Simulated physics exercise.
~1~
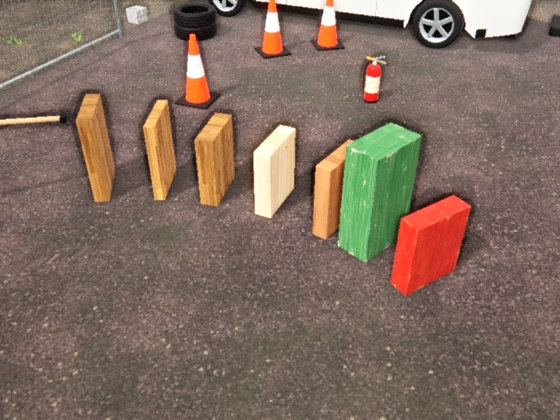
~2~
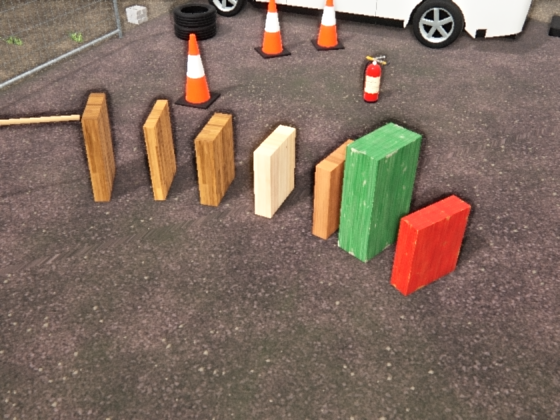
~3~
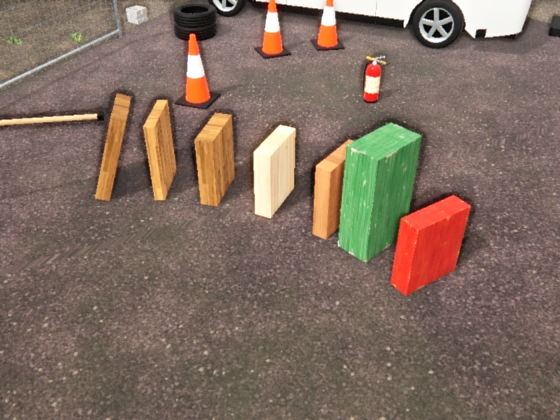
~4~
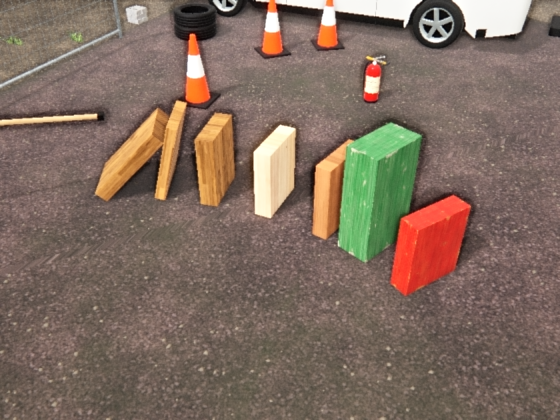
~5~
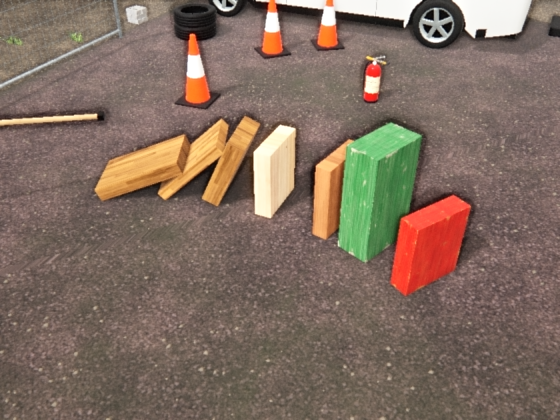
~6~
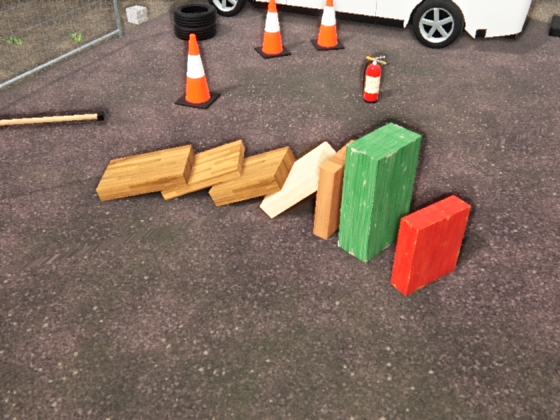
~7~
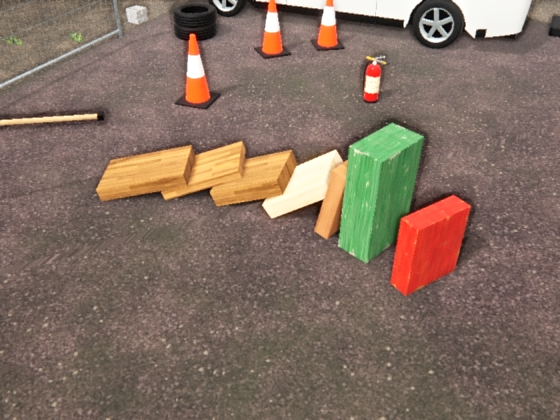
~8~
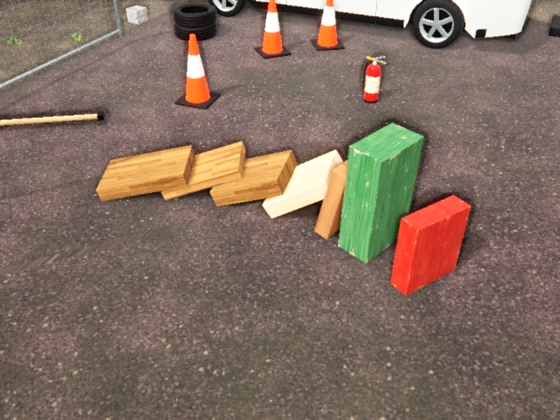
A thin wooden pole slides in from the left across dark, rough pavement, seen from above at an angle, toward a curving row of upright boards. Four brown and pale wooden boards lead to a smaller brown one, a tall green one and a red one at the right, with orange cones, a fire extinguisher and a white vehicle behind. The pole pushes the first board and stops. That board tips rightward, and the next three topple in turn. The pale one drops against the smaller brown board, which tilts against the green. Green and red stay standing.
